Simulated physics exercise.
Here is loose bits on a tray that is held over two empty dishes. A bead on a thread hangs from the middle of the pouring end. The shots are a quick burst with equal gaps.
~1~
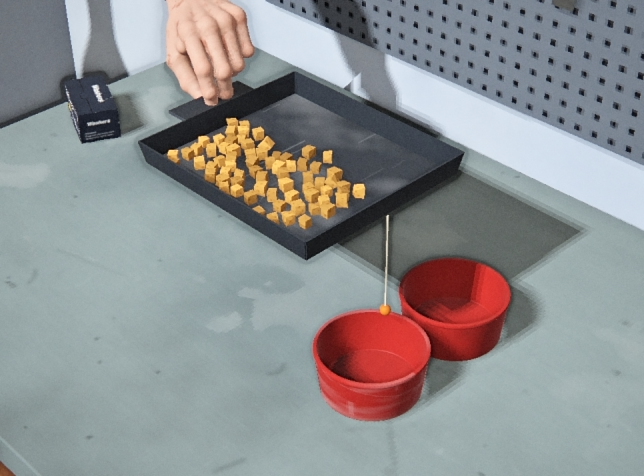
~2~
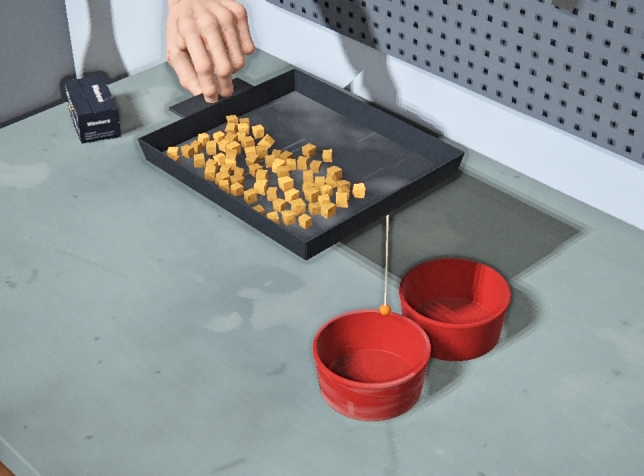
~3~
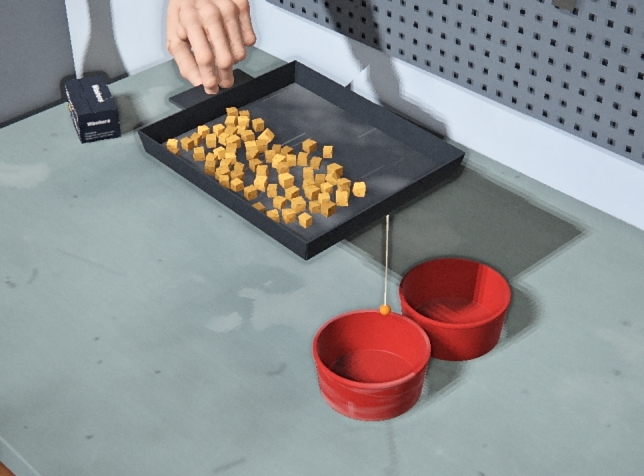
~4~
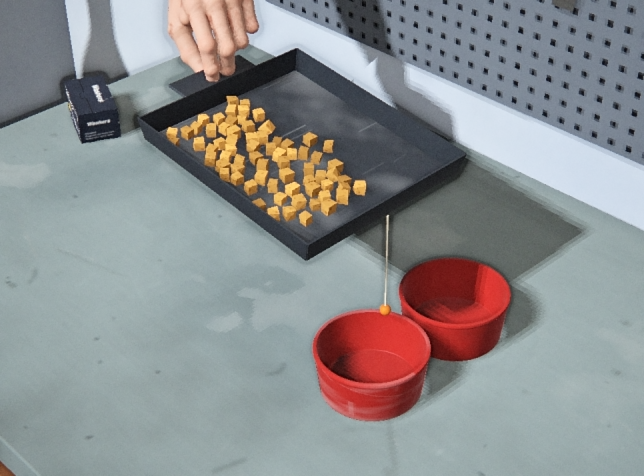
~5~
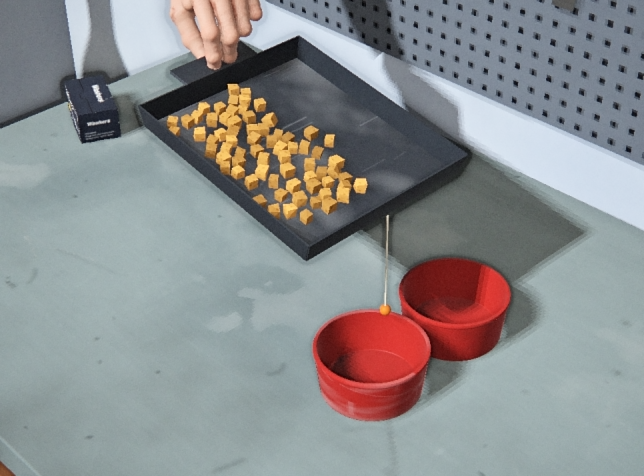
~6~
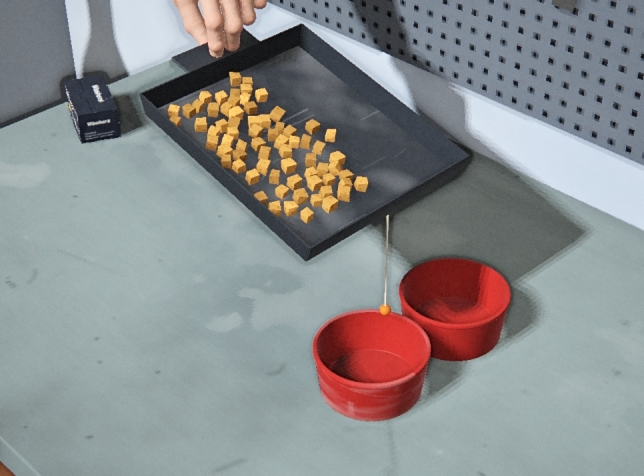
A grey-green, lightly stained worktop beside a grey pegboard is seen from above at an angle by a still camera. A dark rectangular tray holds a loose cluster of golden-orange cubes toward its left side, with two red dishes at lower right, an orange bead on a thread near them, and a small black box at upper left. A hand at the tray's far edge gradually raises that side, increasing its tilt, while the cubes stay clustered on it.
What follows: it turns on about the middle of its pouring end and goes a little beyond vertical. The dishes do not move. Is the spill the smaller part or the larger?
In the dishes lies under half of it.
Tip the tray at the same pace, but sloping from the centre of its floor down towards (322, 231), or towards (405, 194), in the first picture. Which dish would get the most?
In turn: The left dish; the dish on the right.
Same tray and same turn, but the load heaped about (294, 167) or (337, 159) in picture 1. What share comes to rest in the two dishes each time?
Near 40 % and 30 %.
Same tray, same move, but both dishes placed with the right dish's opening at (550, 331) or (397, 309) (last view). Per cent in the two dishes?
Near 20 % and 10 %.
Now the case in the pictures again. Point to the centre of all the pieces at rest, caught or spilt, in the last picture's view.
At about (405, 428).
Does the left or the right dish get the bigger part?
It is the dish on the left.
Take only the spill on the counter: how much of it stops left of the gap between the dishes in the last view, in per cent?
It comes to 30 per cent or so.
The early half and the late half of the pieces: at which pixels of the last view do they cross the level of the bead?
Around (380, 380) and then (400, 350).
Soon after the last picture, tray tipped steeply; most on the tray; a small part in the air.
A little later, tray tipped past a quarter turn; about two thirds on the tray; about a quarter outside both; a small part in the air.
Later still, tray tipped past a quarter turn; about a quarter in the left dish; most outside both.
At rest, tray tipped past a quarter turn; about a quarter in the left dish; none in the right dish; most outside both.
